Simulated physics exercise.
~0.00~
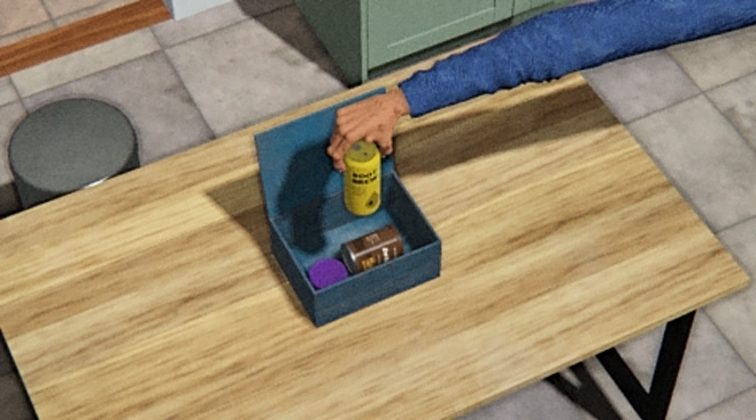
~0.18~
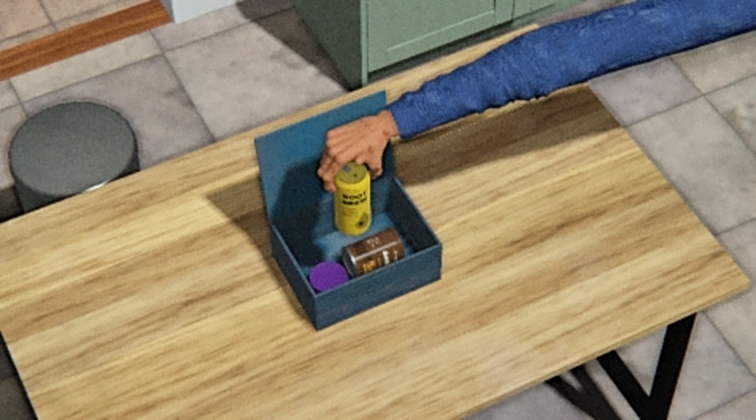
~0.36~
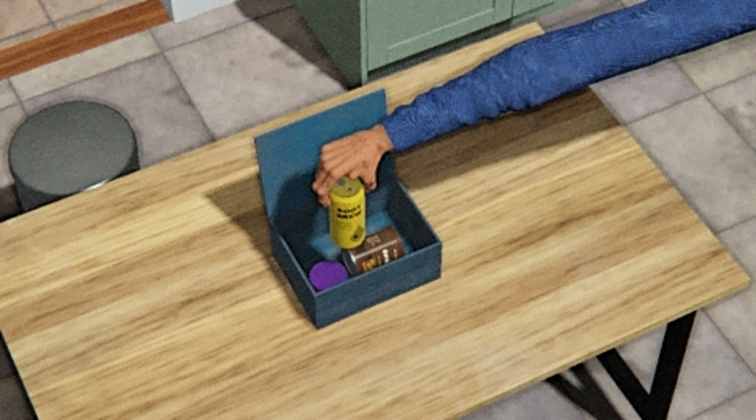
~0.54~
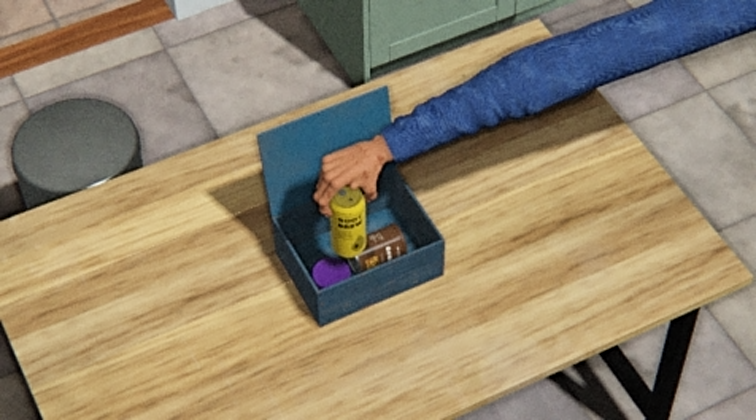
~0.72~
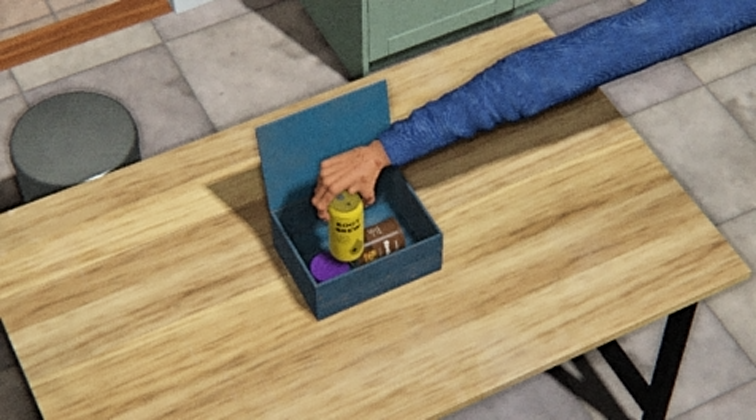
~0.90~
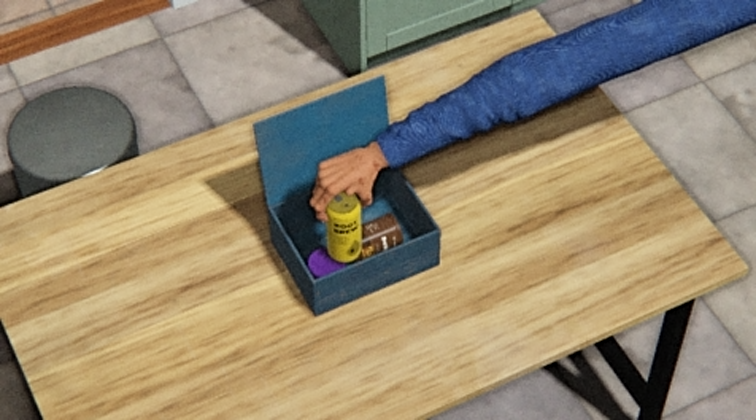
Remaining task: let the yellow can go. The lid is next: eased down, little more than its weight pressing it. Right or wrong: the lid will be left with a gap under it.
Wrong, it closes.
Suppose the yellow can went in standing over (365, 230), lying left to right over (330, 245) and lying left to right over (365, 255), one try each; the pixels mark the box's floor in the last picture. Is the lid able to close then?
First try: The lid remains open; second try: It comes all the way down; third try: It comes all the way down.
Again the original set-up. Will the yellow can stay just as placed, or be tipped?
Result: It leans over.
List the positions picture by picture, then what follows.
The first frame shows on its way; yellow can (362, 178).
The second frame shows on its way; yellow can (352, 199).
The third frame shows on its way; yellow can (347, 213).
The fourth frame shows on its way; yellow can (348, 222).
The fifth frame shows on its way; yellow can (346, 226).
The sixth frame shows put in, still held; yellow can (344, 227).
By 1.50 s, yellow can on its side near (392, 239).
By 2.00 s, lid starting down; yellow can on its side near (389, 257); brown tin moved about its own width.
By 2.50 s, lid 58° above the rim; yellow can on its side near (389, 257); brown tin moved about its own width.
By 2.80 s, lid 17° above the rim; yellow can on its side near (389, 257); brown tin moved about its own width.
When it is over (3.4 s), lid shut; lying over in the box, yellow can; moved from the start, brown tin; purple tin as before. End places, in pixels of the last picture, yellow can near (389, 257).
